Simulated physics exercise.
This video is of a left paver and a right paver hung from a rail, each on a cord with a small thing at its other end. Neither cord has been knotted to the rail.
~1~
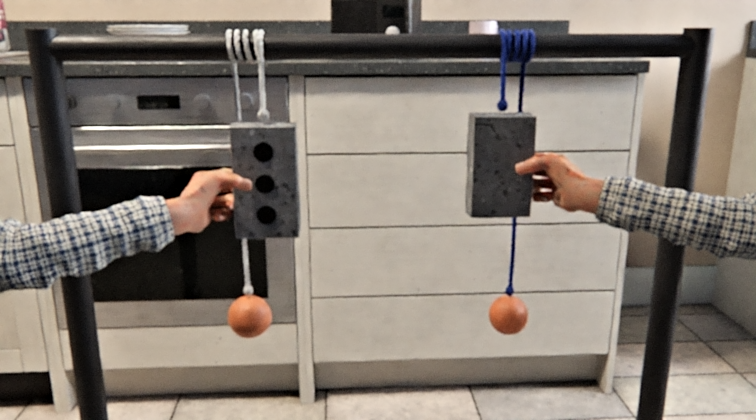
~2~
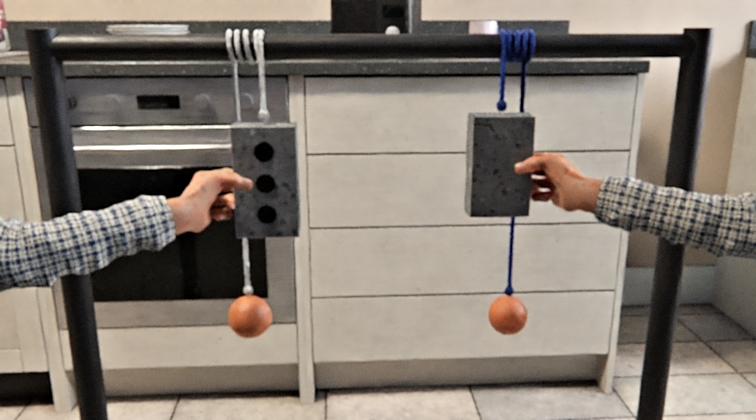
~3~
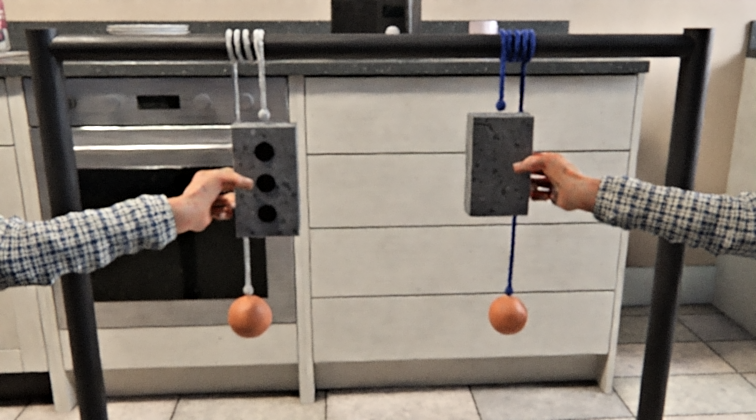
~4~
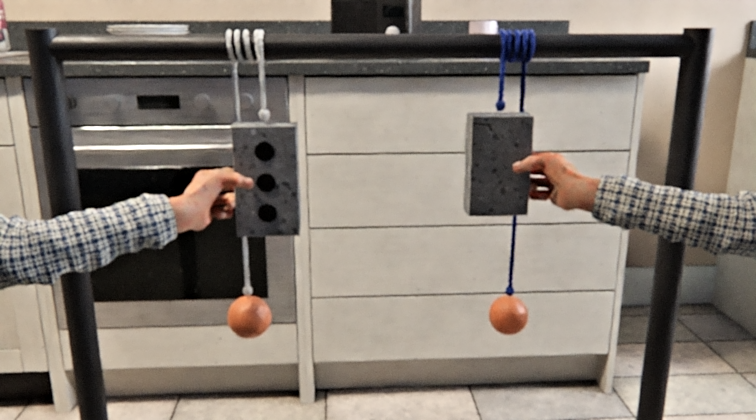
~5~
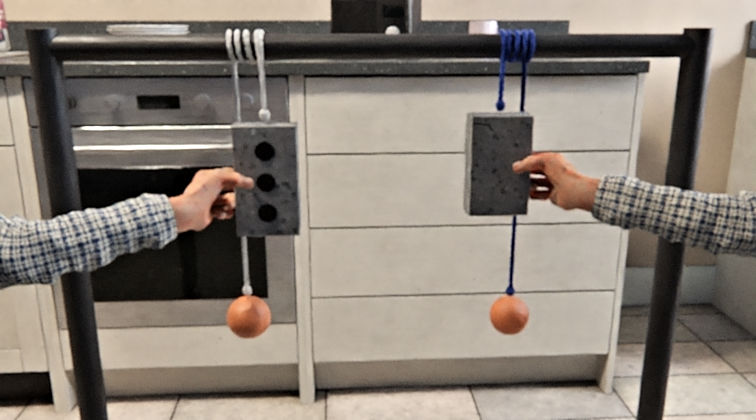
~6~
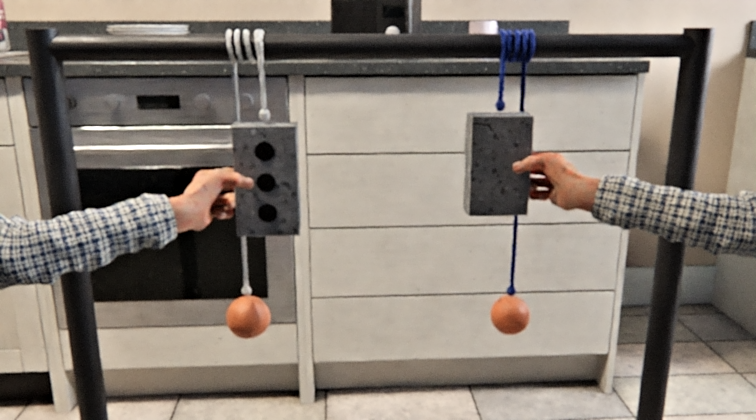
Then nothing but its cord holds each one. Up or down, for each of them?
As I see it, the left paver hangs on; the right paver hangs on.
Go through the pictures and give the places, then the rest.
Left paver (266, 181); right paver (500, 165); left orange (250, 317); right orange (508, 315), in the first frame.
Left paver (267, 180); right paver (499, 165), in the second frame.
Left paver (267, 180); right paver (498, 165), in the third frame.
Left paver (268, 179); right paver (497, 164), in the fourth frame.
Left paver (268, 179); right paver (497, 164), in the fifth frame.
Left paver (268, 179); right paver (497, 164); left cord wound several times round the rail; right cord wound several times round the rail, in the sixth frame.
Then, 0.34 s past the final frame, left paver still up near (264, 141); right paver still up near (499, 164).
Then, 0.88 s past the final frame, left paver still up near (269, 158); right paver still up near (499, 164).
When it is over, left paver still up near (266, 168); right paver still up near (500, 164). The left paver keeps its height and the right paver stays hanging.
